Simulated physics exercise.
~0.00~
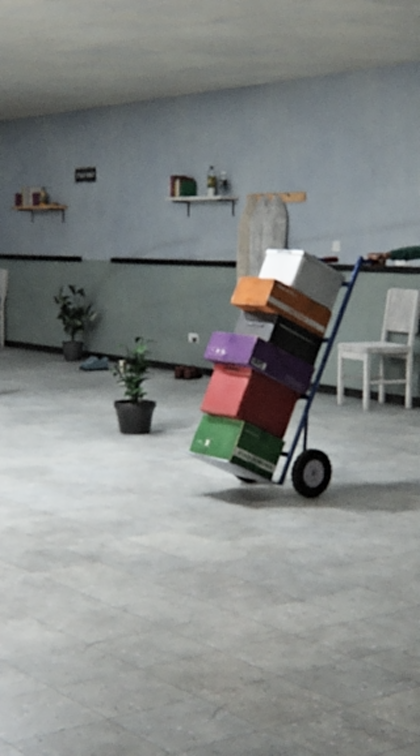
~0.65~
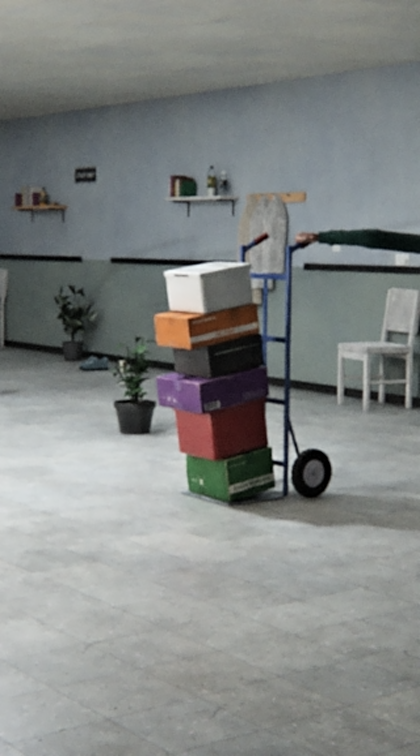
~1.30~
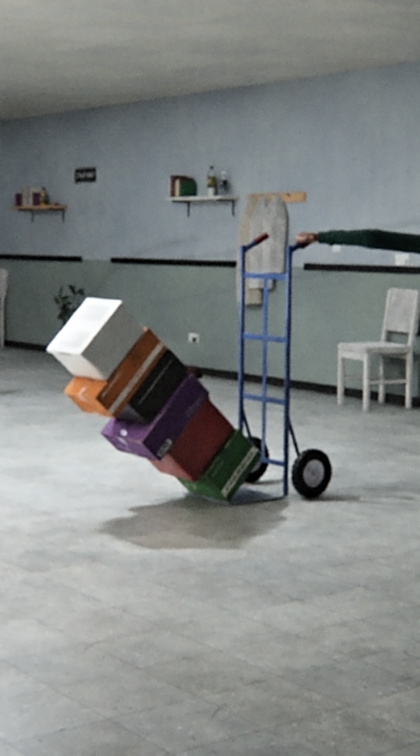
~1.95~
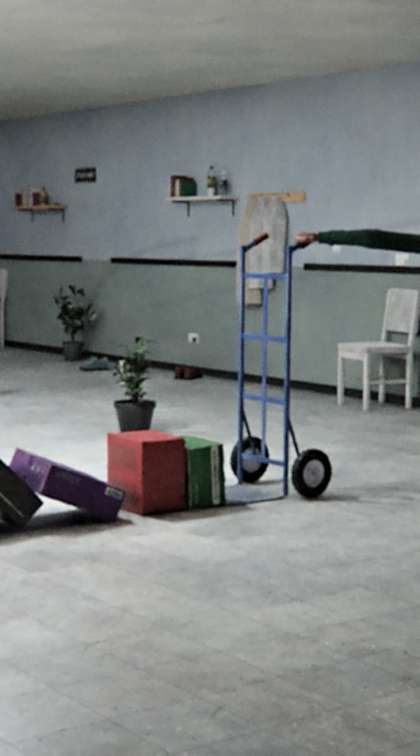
The video shows a hand tipping a blue sack truck stacked with six colourful boxes upright, whereupon the stack leans left and topples onto the floor, leaving the green parcel on its side at the truck, the red tote beside it, and the purple and black boxes farther left.
